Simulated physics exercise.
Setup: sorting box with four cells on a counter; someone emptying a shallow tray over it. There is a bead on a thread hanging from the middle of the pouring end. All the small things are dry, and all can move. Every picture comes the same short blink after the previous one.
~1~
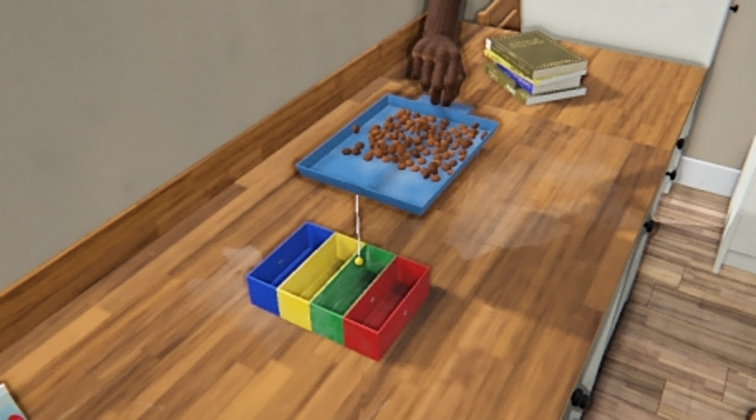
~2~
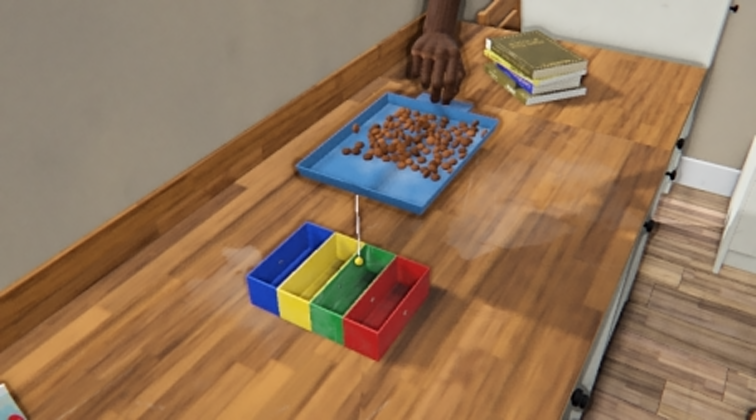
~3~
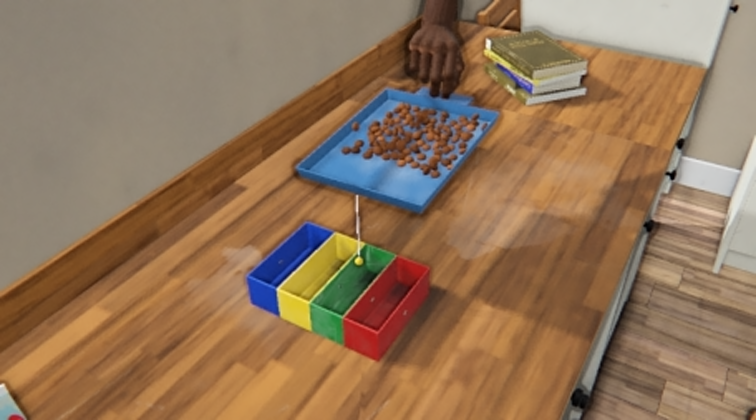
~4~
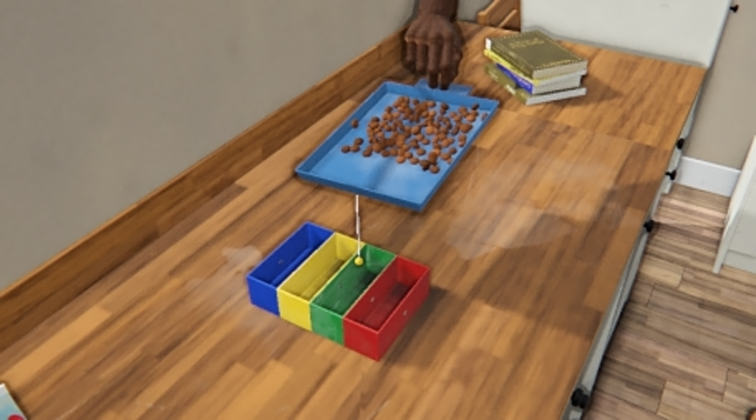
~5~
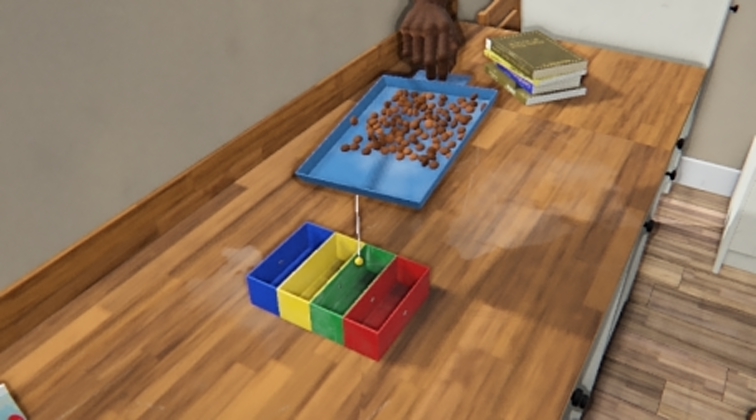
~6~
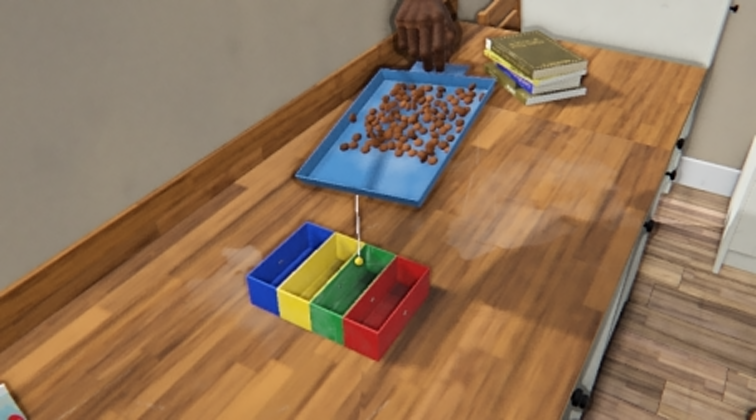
A hand at the far end of a shallow blue tray of brown kibble slowly raised that end, tilting the tray slightly toward its left front corner, while the four-coloured sorting box stayed still.
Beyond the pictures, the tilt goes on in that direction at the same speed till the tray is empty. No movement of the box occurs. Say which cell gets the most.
Blue.
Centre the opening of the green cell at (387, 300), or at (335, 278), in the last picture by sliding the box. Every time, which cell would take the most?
Taking the two placings in order, you'd get blue and then the yellow one.
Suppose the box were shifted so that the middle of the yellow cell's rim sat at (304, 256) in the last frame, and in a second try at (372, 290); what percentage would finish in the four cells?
First case 100 in a hundred, second case 10 in a hundred.
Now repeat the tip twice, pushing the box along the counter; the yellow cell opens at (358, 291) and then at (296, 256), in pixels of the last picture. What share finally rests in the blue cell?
Roughly 10% the first time and 10% the second time.
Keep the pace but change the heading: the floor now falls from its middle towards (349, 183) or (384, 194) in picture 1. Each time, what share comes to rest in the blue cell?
30 % then 0 %, roughly.
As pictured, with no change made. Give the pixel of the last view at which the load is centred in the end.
The centre comes to rest close to (298, 281).
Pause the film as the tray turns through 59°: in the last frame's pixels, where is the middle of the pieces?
Close to (323, 172).
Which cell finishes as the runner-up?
Runner-up - the yellow one.
Soon after the last picture, tray tipped steeply; most on the tray; a stray few in the blue cell; a small part falling or outside the box.
A little later, tray tipped right over; a small part on the tray; about half in the blue cell; about a quarter in the yellow cell; a stray few in the green cell; about a quarter falling or outside the box.
Later still, tray tipped past a quarter turn; about two thirds in the blue cell; about a quarter in the yellow cell; a stray few in the green cell; a small part falling or outside the box.
At rest, tray tipped past a quarter turn; about two thirds in the blue cell; about a quarter in the yellow cell; a stray few in the green cell; none in the red cell; a small part outside the box.
